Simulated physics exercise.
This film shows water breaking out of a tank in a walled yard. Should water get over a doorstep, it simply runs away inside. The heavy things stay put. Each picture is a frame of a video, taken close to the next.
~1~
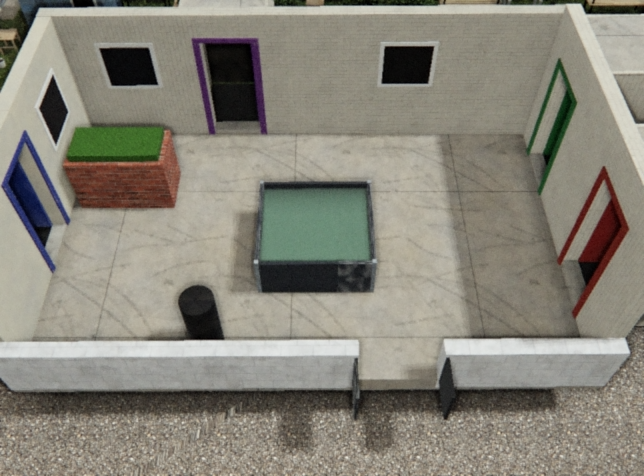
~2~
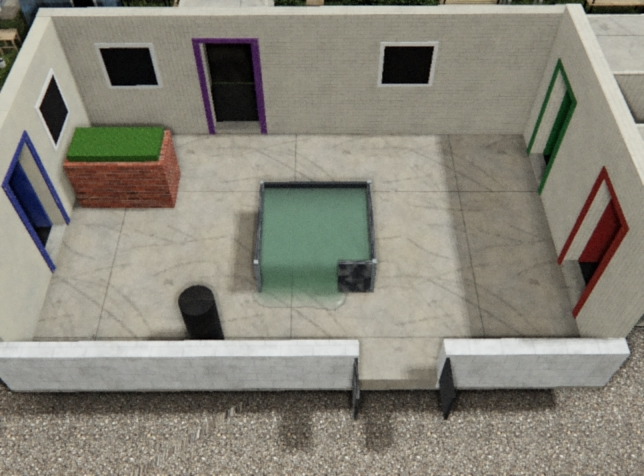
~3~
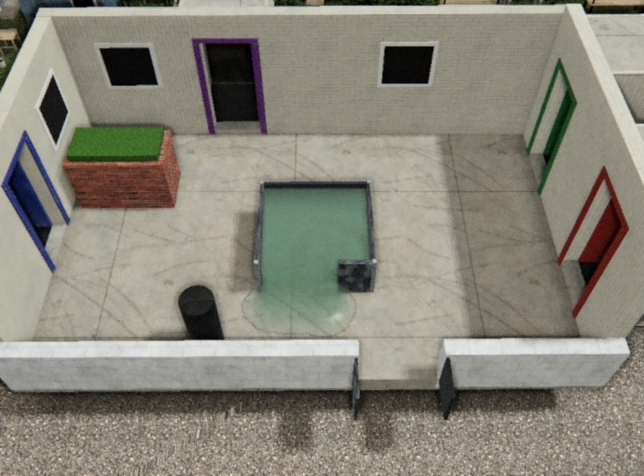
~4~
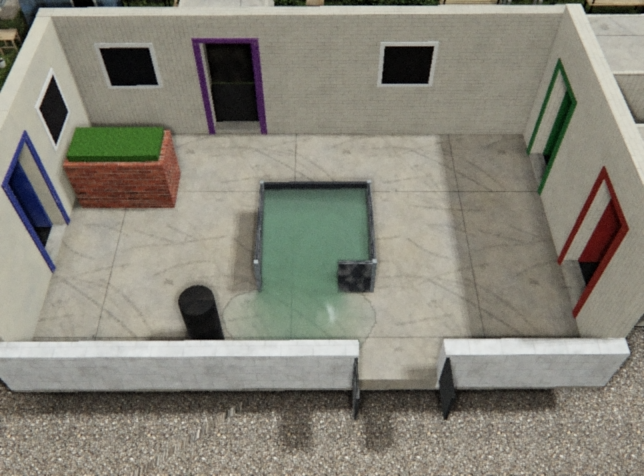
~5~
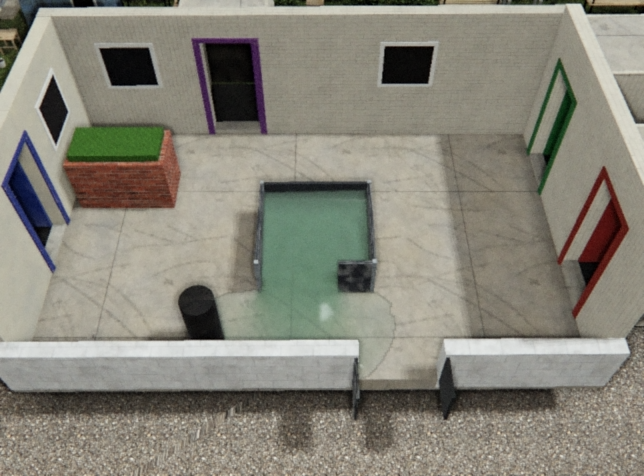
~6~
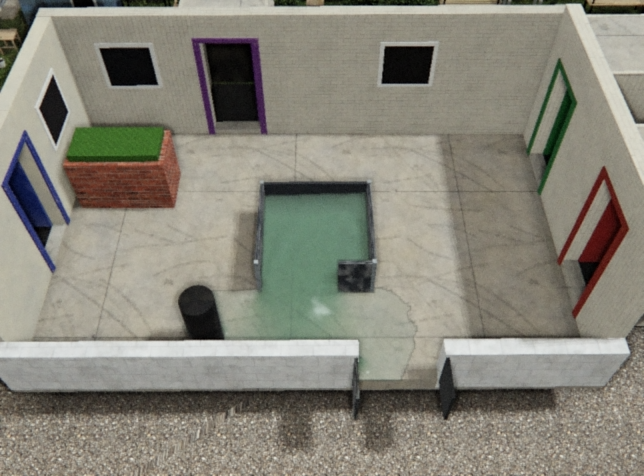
To begin with, a square tank of green water stands whole and still in a walled yard with coloured doorways, a brick planter and a black cylinder. Its near side opens and water pours out, then spreads thinly across the pale floor, reaching the cylinder and the gap in the front wall.
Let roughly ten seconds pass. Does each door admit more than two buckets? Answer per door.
The green door: It does not; the purple door: It does not; the red door: It does not; the blue door: It does.
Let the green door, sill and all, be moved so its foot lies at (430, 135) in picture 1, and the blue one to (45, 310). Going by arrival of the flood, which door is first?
It's the blue one.
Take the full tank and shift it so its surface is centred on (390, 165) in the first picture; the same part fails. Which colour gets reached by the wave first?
The red-painted one, I reckon.
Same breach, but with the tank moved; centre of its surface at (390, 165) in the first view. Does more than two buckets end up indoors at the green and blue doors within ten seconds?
Well, the green door doesn't reach it, while the blue door doesn't reach it.
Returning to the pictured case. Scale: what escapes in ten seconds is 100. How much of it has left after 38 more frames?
It comes to around 80 per cent.
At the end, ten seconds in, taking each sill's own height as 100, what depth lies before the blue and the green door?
First 50 percent, then 100 percent.
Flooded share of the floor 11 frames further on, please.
That comes to about 35 per cent.
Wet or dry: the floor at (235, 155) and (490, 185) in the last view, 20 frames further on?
First spot spared, second spot spared.
A moment on, water covers 15 % of the floor; the green door not reached, the purple door not reached, the red door not reached, the blue door not reached.
Next, water covers 35 % of the floor; the green door not reached, the purple door not reached, the red door not reached, the blue door not reached.
Then, water covers 60 % of the floor; the green door not reached, the purple door not reached, the red door wet at the sill, nothing in, the blue door wet at the sill, nothing in.
Later, water covers 70 % of the floor; the green door wet at the sill, nothing in, the purple door wet at the sill, nothing in, the red door wet at the sill, nothing in, the blue door over two buckets in.
In the end, water covers 90 % of the floor; the green door under two buckets in, the purple door wet at the sill, nothing in, the red door wet at the sill, nothing in, the blue door over two buckets in.
